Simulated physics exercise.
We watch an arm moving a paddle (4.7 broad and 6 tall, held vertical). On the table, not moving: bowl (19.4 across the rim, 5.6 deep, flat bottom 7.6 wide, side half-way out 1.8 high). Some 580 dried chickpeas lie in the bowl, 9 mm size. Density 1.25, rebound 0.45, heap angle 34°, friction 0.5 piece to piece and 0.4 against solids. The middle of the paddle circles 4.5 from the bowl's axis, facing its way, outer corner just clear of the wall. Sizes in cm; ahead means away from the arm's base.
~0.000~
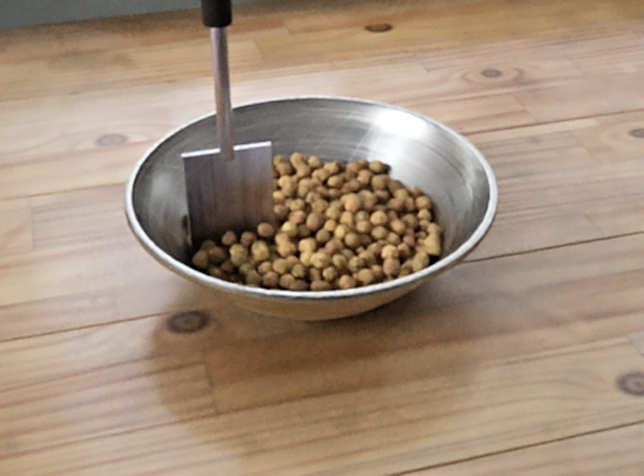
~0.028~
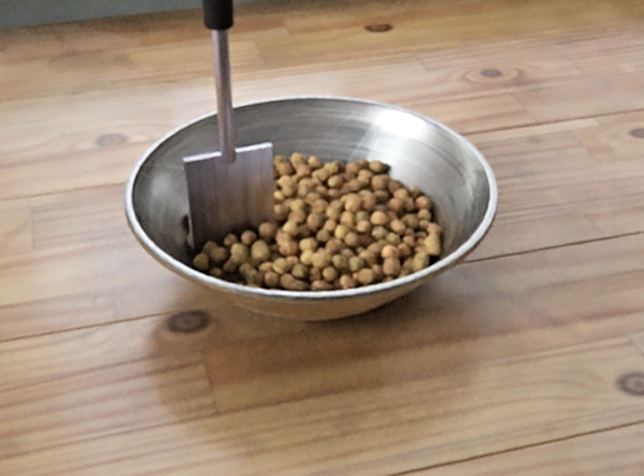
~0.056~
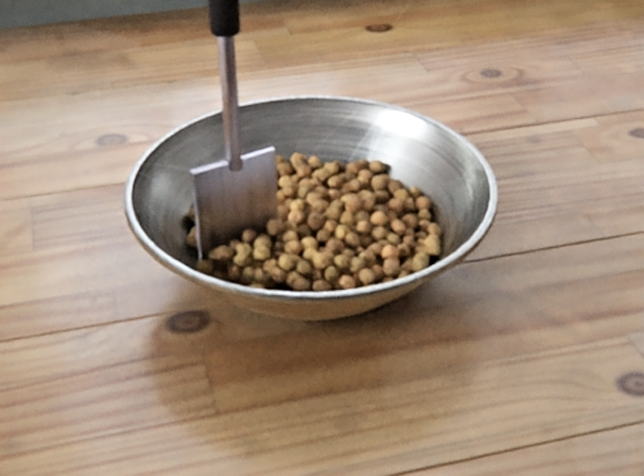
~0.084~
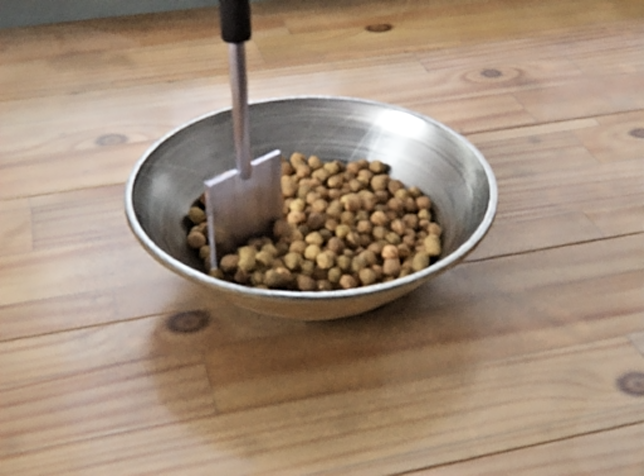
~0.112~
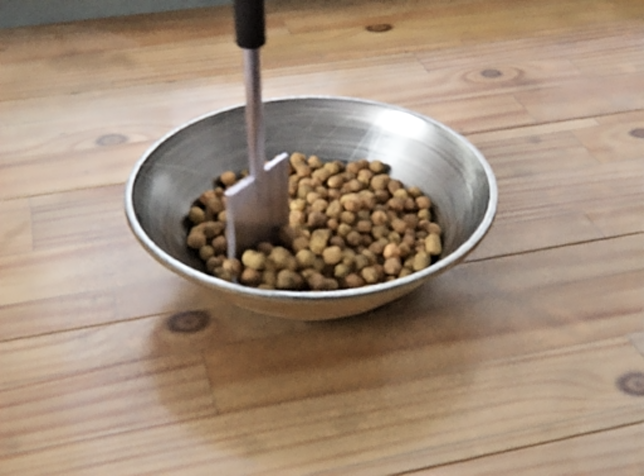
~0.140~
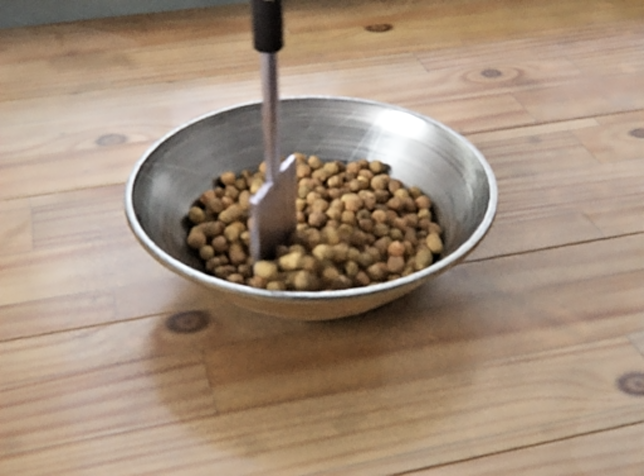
On a wooden tabletop, an upright metal paddle on a dark-handled rod moves through dried chickpeas in a shallow metal bowl, starting at the left side, then sweeping toward the front and right while turning nearly edge-on.
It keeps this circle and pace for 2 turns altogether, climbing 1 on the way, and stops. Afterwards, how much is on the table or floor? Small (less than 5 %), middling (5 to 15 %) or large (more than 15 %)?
A small share, less than 5 %, ends on the table or floor.
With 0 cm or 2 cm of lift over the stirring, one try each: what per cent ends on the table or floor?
Some 10 and 0 per cent.
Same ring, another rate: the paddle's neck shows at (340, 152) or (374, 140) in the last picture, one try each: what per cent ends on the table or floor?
About 20 and 30 per cent.
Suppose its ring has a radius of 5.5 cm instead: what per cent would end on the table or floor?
In that case some 0 per cent.
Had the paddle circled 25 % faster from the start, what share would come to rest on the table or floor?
Then about 5 per cent.
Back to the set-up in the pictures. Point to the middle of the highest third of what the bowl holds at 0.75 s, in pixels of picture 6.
At about (227, 198).
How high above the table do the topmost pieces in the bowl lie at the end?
About 5.5 cm.
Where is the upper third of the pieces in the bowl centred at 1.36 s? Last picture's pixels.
Near (342, 182).
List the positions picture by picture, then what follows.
The first picture shows paddle neck at (225, 124), 0° round; upper third of the load around (319, 220), from x 195 to 435, top at y 160; 585 in the bowl.
The second picture shows paddle neck at (226, 127), 4° round; upper third of the load around (318, 220), from x 195 to 435, top at y 160.
The third picture shows paddle neck at (232, 134), 16° round; upper third of the load around (317, 221), from x 195 to 435, top at y 160.
The fourth picture shows paddle neck at (243, 141), 28° round; upper third of the load around (316, 222), from x 195 to 435, top at y 160.
The fifth picture shows paddle neck at (256, 148), 40° round; upper third of the load around (317, 227), from x 195 to 435, top at y 160.
The sixth picture shows paddle neck at (273, 152), 52° round; upper third of the load around (324, 231), from x 195 to 435, top at y 160; 585 in the bowl.
By 0.75 s, 316° round, highest piece 7 above the table; 578 in the bowl, 7 on the table or floor.
By 1.36 s, 219° round, highest piece 6 above the table; 573 in the bowl, 10 on the table or floor, 2 in flight or on the tool.
By 1.87 s, 0° round, highest piece 5 above the table; 573 in the bowl, 12 on the table or floor.
By 2.57 s, 0° round, highest piece 5 above the table; 573 in the bowl, 12 on the table or floor.
Final count, 573 in the bowl, 12 on the table or floor. That is 2 % on the table or floor.
